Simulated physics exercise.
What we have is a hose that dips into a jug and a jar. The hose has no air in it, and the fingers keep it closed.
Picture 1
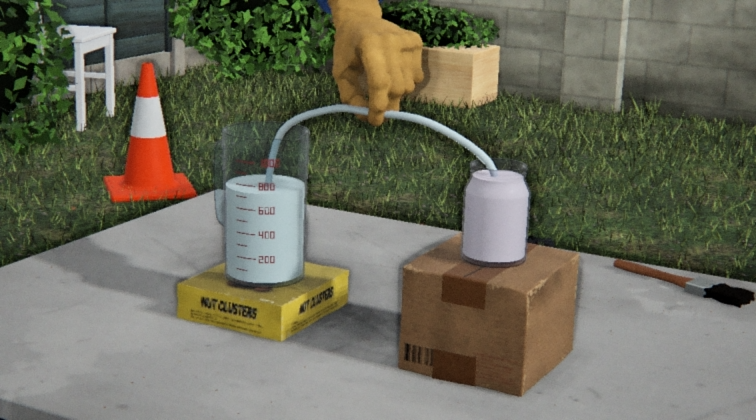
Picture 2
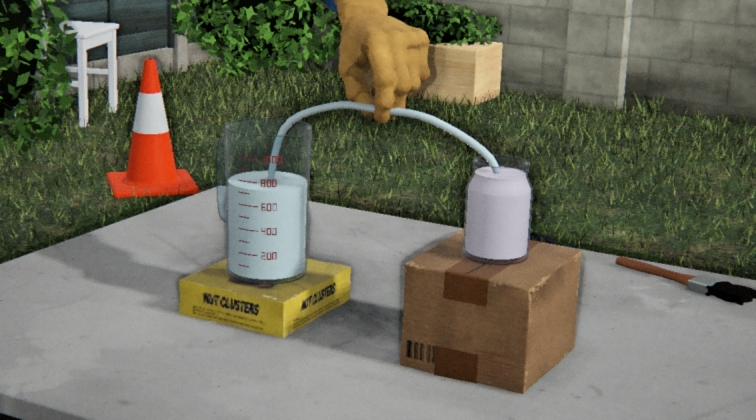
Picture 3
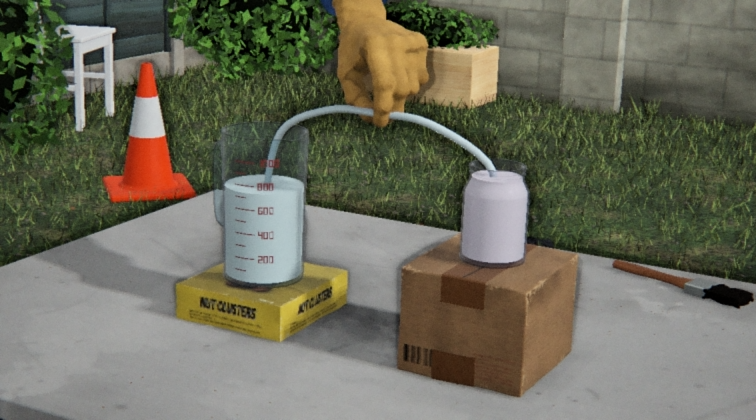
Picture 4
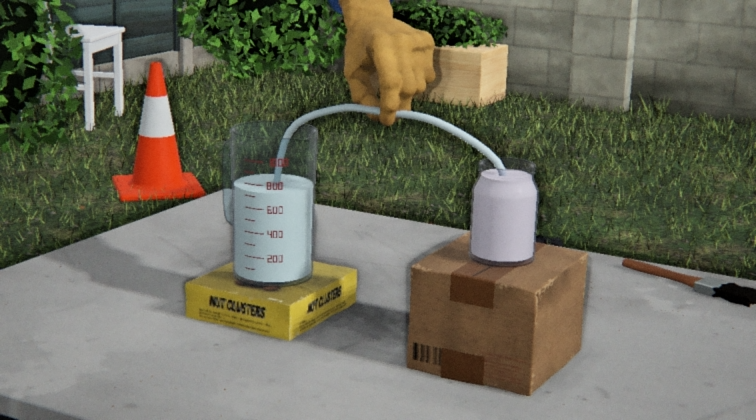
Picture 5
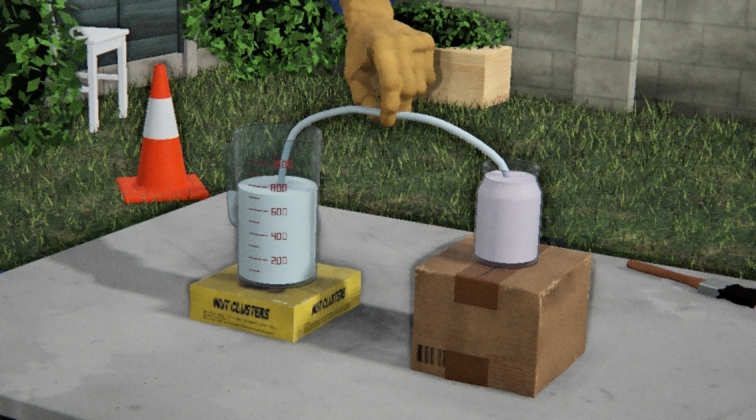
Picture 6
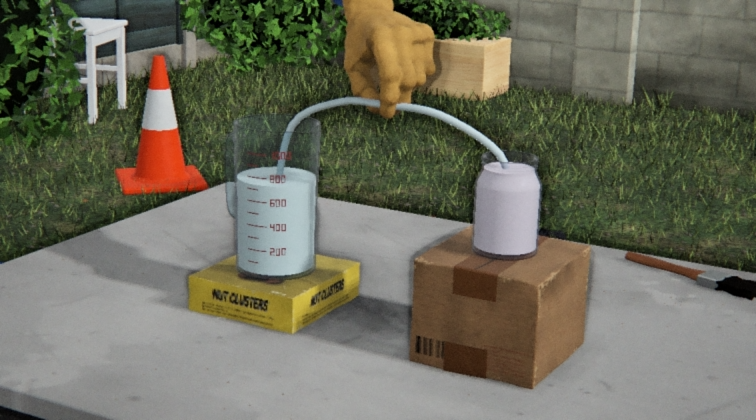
The footage shows a gloved hand pinching a hose that arches between a measuring jug of pale liquid on a yellow packet and a whitish jar on a cardboard box, while the view shifts slightly and the liquid level stays unchanged.
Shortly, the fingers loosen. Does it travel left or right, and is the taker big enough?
Well, the milk drifts off to the left, and where it lands there is enough space.
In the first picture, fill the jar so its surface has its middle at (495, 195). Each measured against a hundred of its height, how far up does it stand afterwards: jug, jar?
About 70 and 45 per cent.
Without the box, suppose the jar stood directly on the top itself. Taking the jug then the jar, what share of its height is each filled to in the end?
In that order they come to 30 and 100 in a hundred of their heights.
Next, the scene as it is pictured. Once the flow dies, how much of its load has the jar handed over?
Worked out: 40 percent.
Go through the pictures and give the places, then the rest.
Still shut; jug (265, 201) about two thirds full, up on the packet; jar (496, 208) nearly full, up on the box, in the first picture.
The hose is pinched; jug about two thirds full, surface at (268, 182); jar nearly full, surface at (500, 173), in the second picture.
Nothing flows; jug (264, 201) about two thirds full; jar (495, 209) nearly full, in the third picture.
Fingers on the hose; jug about two thirds full, surface at (274, 184); jar nearly full, surface at (506, 176), in the fourth picture.
Still shut; jug (277, 202) about two thirds full, up on the packet; jar (508, 209) nearly full, up on the box, in the fifth picture.
The hose is pinched; jug about two thirds full, surface at (276, 178); jar nearly full, surface at (509, 169), in the sixth picture.
Shortly, the jug is about two thirds full; the jar is about three quarters full.
Then, the jug is about two thirds full; the jar is about half full.
At the finish, the jug is about three quarters full; the jar is about half full; the two surfaces are level.
